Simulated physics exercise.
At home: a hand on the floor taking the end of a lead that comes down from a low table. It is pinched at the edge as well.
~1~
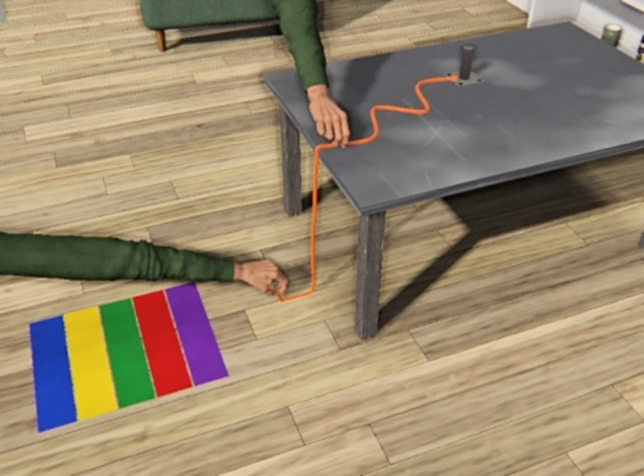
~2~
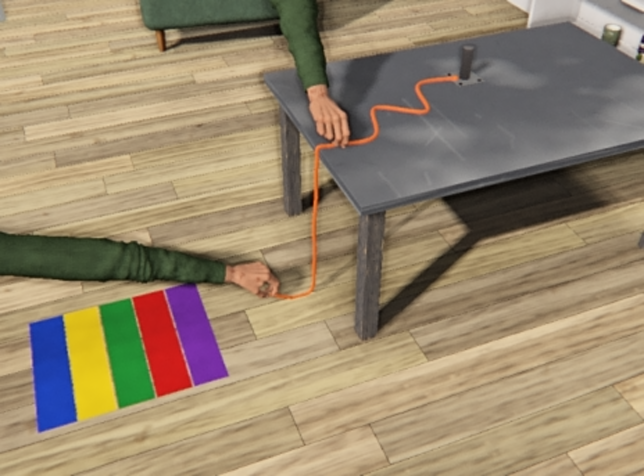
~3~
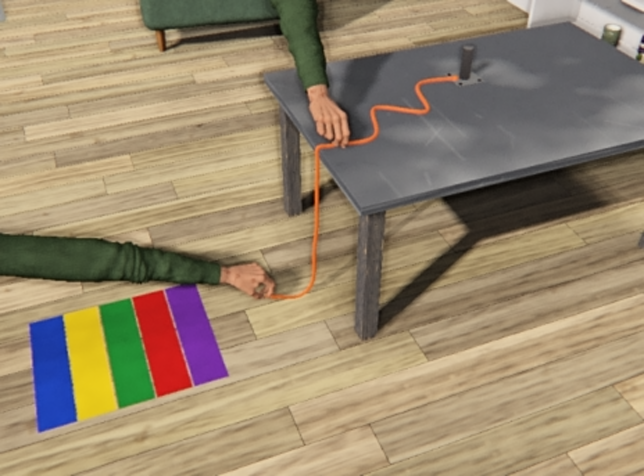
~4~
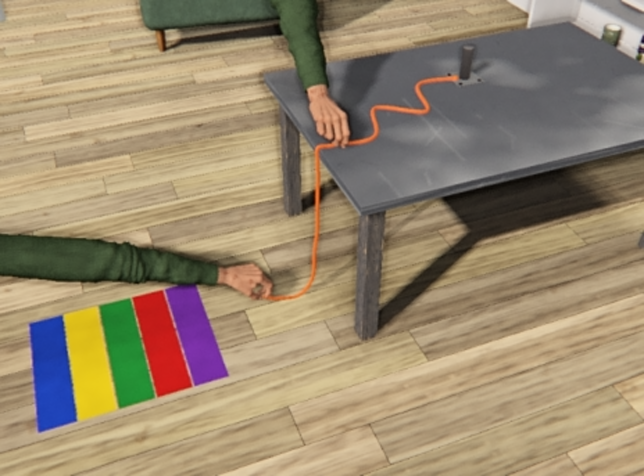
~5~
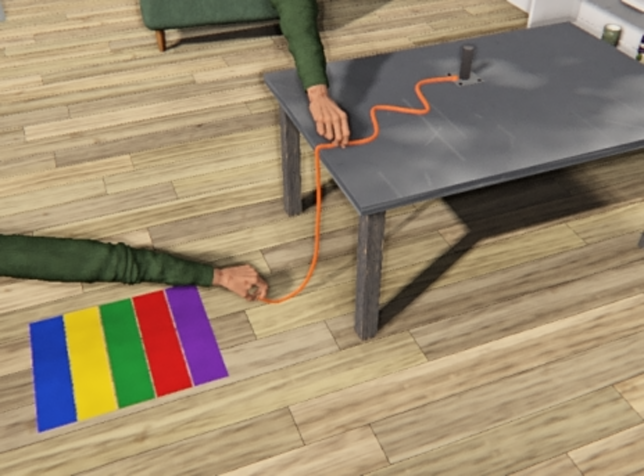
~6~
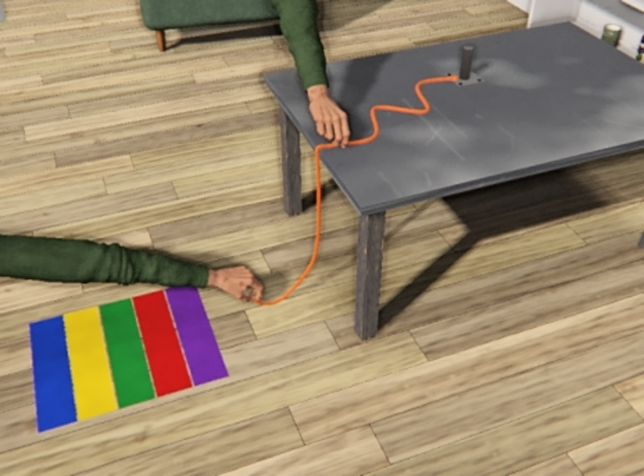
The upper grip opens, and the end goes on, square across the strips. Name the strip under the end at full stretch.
The yellow one.
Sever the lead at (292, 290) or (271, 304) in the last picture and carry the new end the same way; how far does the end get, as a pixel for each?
Try by try, around (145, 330) and (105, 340).
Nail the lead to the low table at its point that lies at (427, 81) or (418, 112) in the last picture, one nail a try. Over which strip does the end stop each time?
Taking them in turn: Yellow; green.
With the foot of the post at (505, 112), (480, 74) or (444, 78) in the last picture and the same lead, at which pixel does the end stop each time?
In that order: (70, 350), (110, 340) and (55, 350).
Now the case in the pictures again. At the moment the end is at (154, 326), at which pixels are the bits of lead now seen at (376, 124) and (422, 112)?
The first at (313, 133), the second at (378, 108).
Soon after, end near (154, 326); over red.
After that, end near (107, 338); over green.
At the stop, end near (78, 346); over yellow. It halts on the yellow strip.
